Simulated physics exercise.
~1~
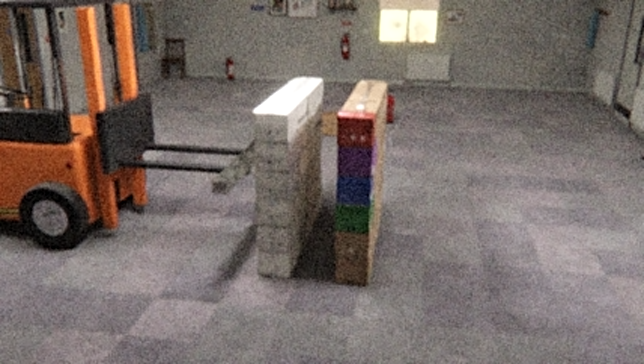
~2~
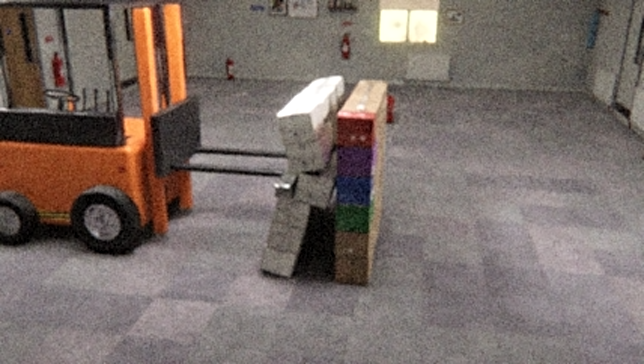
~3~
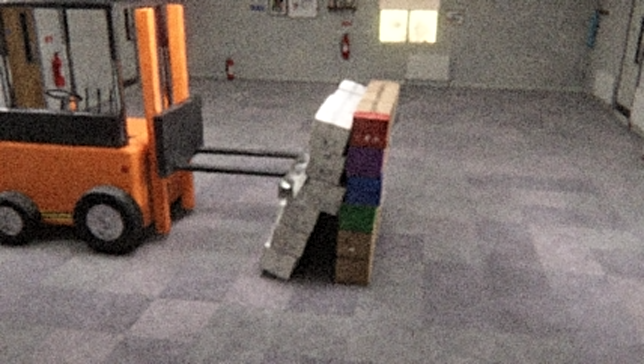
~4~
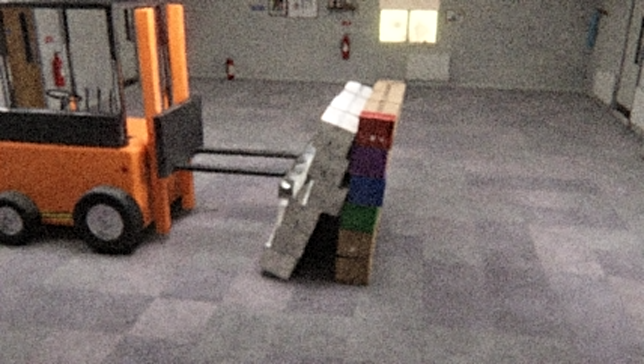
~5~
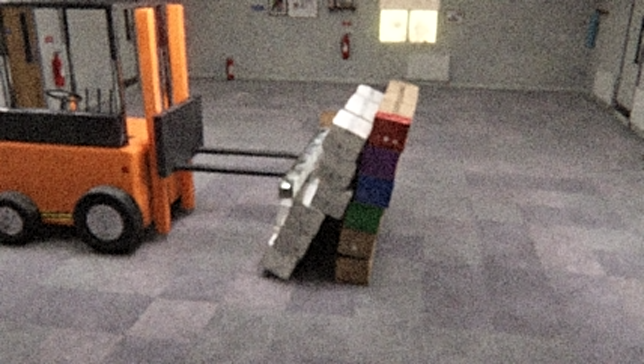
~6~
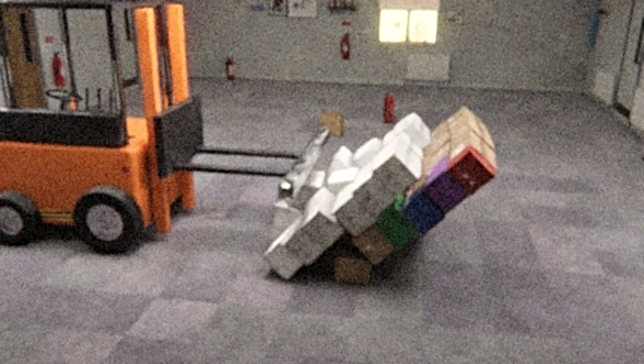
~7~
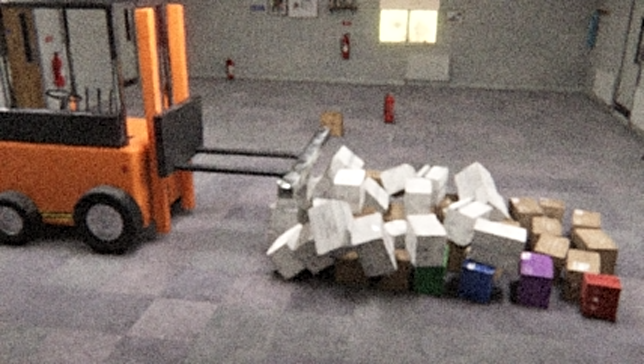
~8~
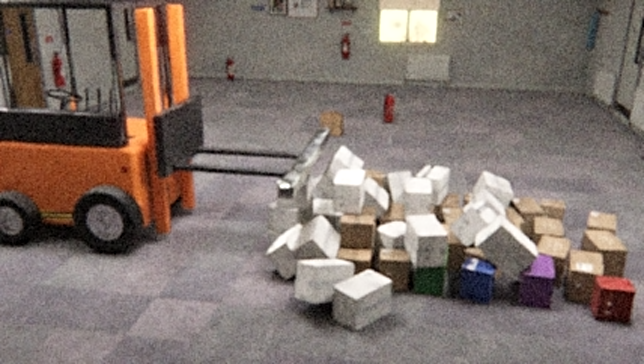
The footage shows an orange forklift pushing a beam rightward into a wall of white cartons, which buckles and leans against a second wall of brown and coloured cartons. Both topple right, leaving a scattered heap with the red, purple, blue and green cartons on the floor.
